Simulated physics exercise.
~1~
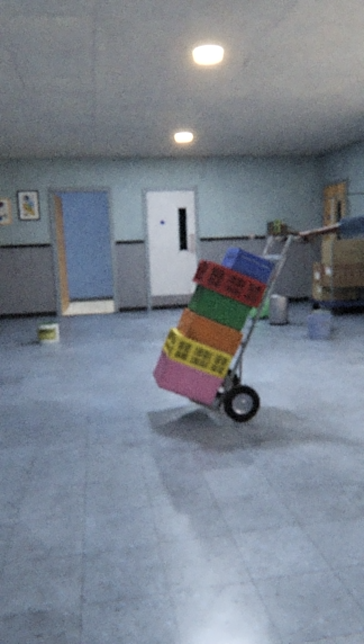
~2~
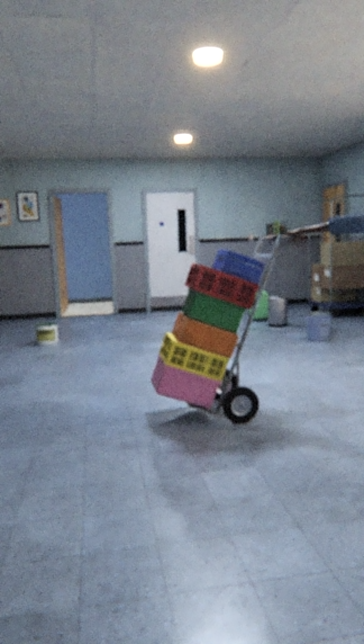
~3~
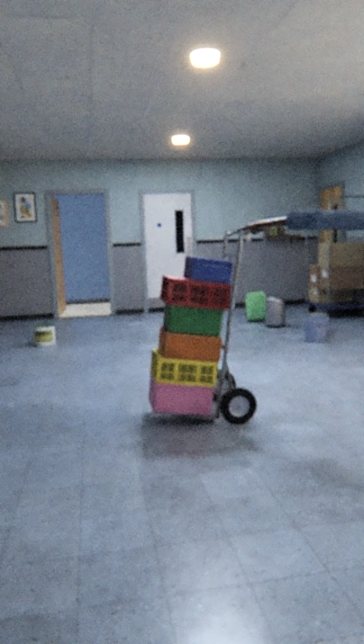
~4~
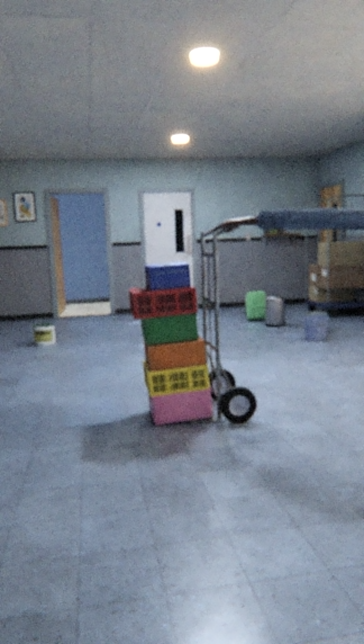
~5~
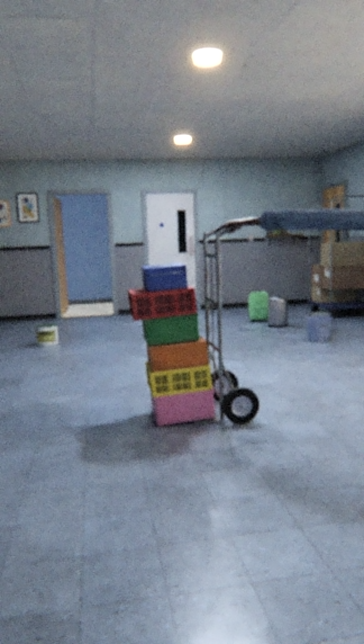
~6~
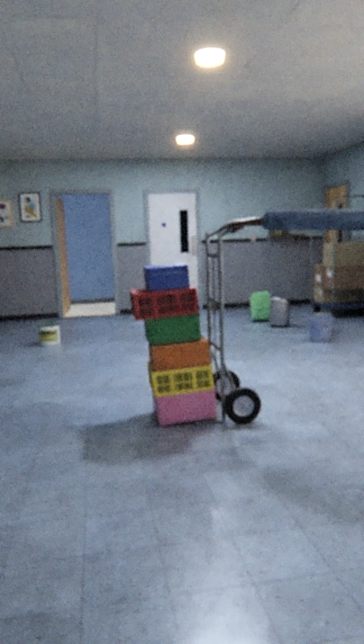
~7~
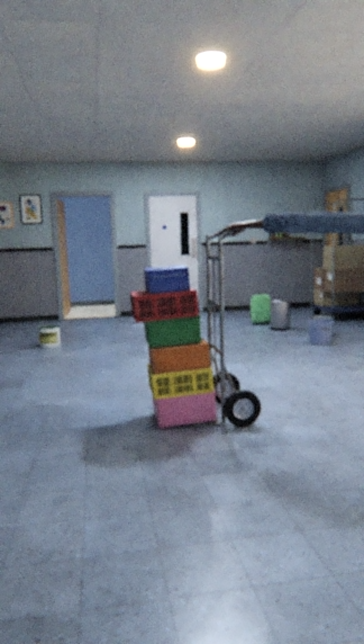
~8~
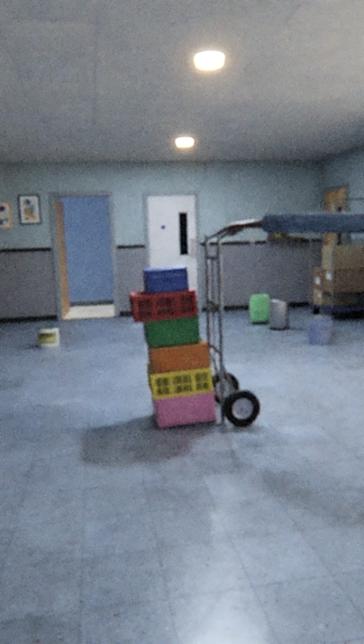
A blue-sleeved arm tipped a two-wheeled hand truck upright, swinging its stack of pink, yellow, orange, green, red and blue boxes and crates leftward until the truck stopped, and the slightly uneven stack stayed standing on it without toppling.
